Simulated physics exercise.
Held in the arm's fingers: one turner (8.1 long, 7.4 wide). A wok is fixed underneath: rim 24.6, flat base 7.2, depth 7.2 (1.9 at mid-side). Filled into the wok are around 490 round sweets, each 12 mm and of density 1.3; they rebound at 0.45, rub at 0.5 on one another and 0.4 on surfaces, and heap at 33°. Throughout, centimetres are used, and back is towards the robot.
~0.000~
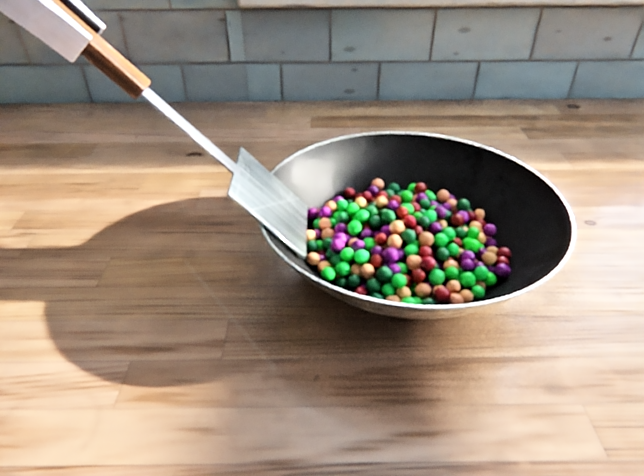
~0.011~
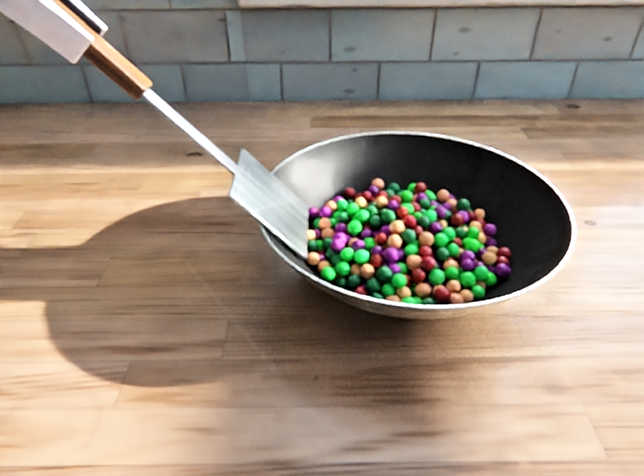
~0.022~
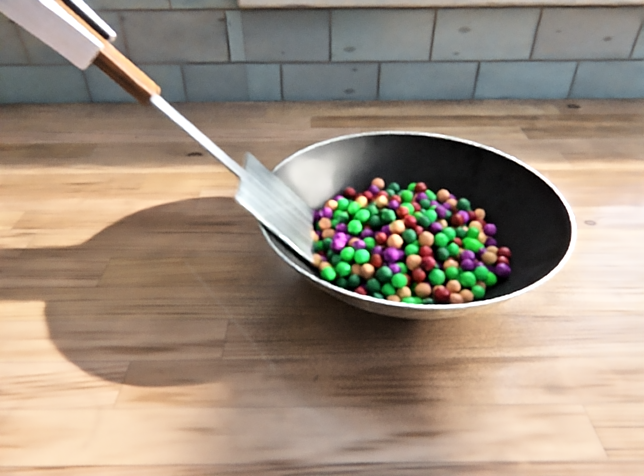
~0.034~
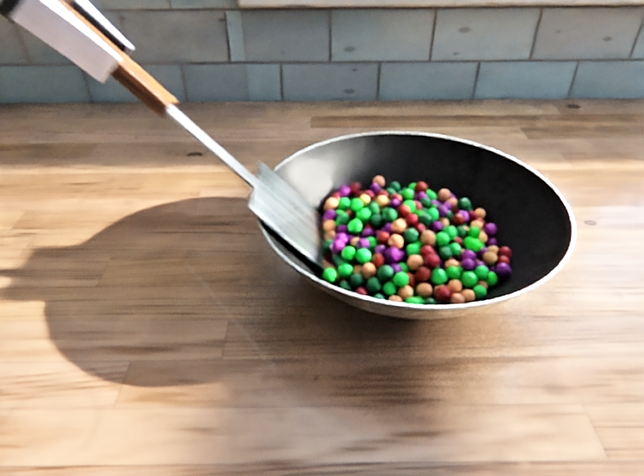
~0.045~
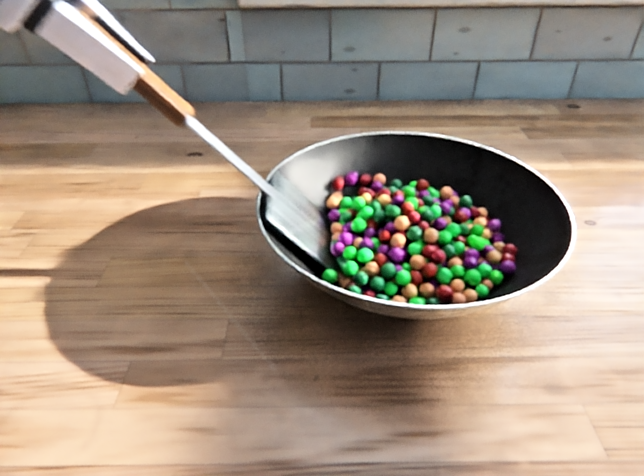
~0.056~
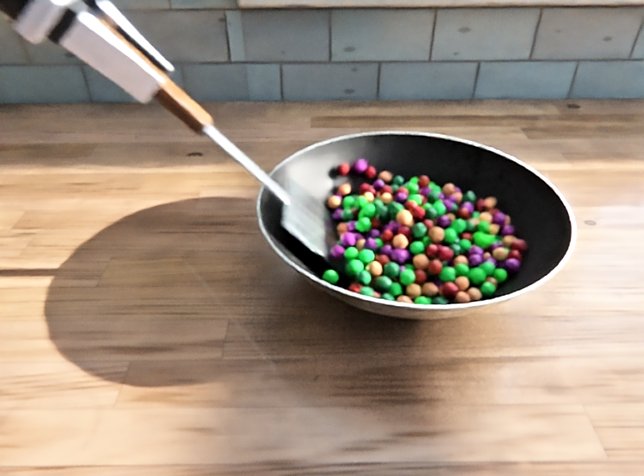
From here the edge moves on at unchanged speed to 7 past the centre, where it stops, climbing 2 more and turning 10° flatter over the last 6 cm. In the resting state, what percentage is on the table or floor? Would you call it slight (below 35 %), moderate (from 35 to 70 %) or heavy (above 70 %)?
I would call it moderate.
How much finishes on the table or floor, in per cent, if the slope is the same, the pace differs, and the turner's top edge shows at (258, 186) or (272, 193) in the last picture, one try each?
Try one roughly 10 per cent; try two roughly 30 per cent.
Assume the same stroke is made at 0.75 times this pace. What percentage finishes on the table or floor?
Something close to 30 per cent ends up on the table or floor.
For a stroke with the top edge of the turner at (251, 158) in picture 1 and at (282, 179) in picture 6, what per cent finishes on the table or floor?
My guess would be close to 25 per cent.
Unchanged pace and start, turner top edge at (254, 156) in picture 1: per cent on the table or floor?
Some 50 per cent.
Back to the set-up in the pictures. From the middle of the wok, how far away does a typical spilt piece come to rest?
About 26 centimetres.
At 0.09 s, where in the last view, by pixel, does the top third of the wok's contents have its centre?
(450, 217).
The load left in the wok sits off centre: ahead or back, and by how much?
It sits some 3.0 centimetres ahead of centre.
After 0.09 s, sloping 48°, highest piece 10 above the table; 487 in the wok, 1 on the blade or in flight.
After 0.12 s, sloping 45°, highest piece 12 above the table; 484 in the wok, 4 on the blade or in flight.
After 0.34 s, sloping 38°, highest piece 12 above the table; 255 in the wok, 72 on the table or floor, 161 on the blade or in flight.
After 1.39 s, sloping 38°, highest piece 7 above the table; 253 in the wok, 235 on the table or floor.
In the end, 253 in the wok, 235 on the table or floor. That is 48 % on the table or floor.
